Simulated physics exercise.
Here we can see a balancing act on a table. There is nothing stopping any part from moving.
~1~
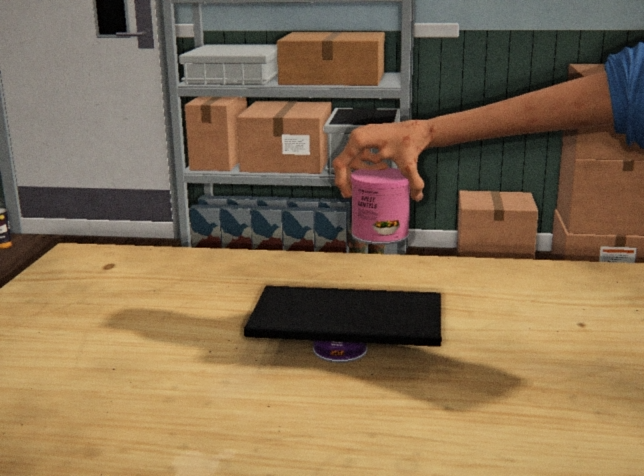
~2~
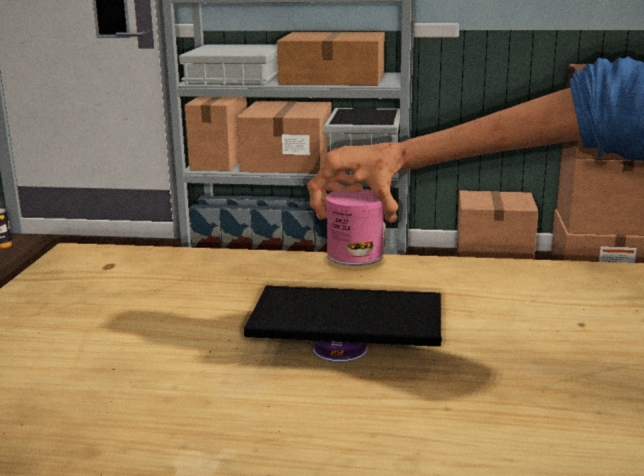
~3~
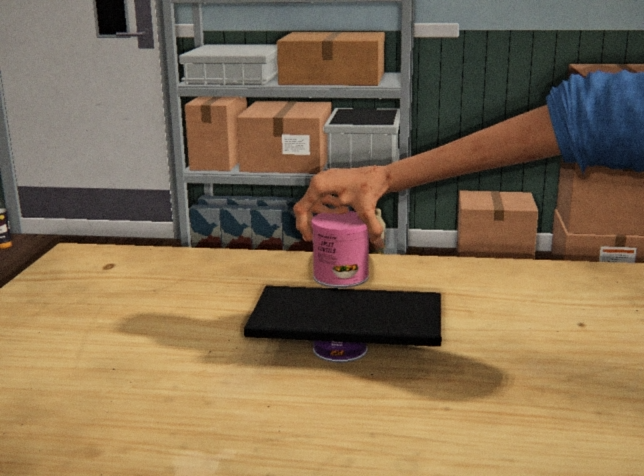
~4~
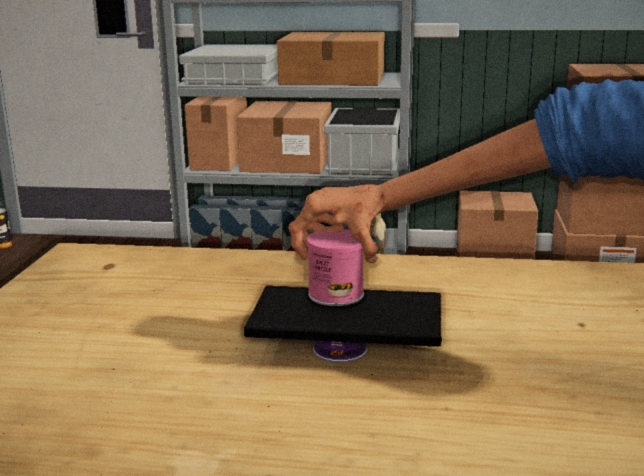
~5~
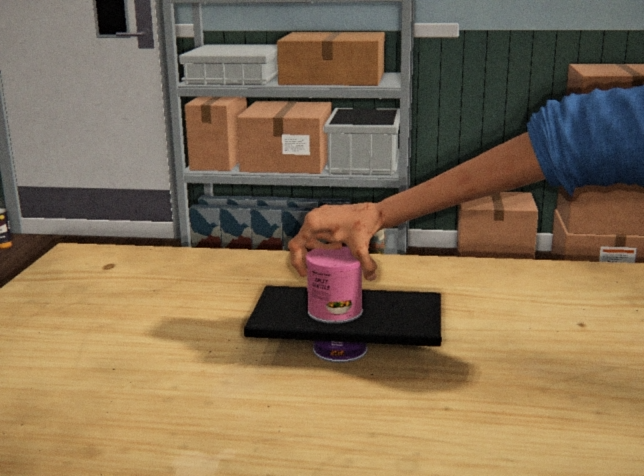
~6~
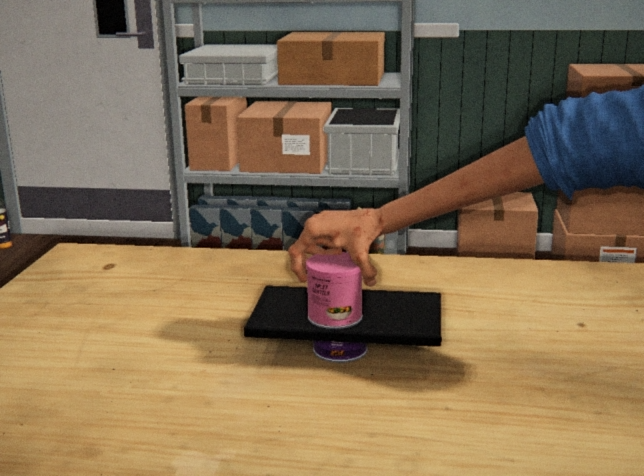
A hand lowering a pink tin onto a black slab balanced on a small purple tin on a wooden table.
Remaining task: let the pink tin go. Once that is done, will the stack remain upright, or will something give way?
The stack remains upright.
Then, 0.20 s on from there, no change.
Then, 0.50 s on from there, pink tin resting near (335, 290).
In the end, all 3 unmoved. At the end, from the last picture's camera, pink tin near (335, 290). The stack holds.
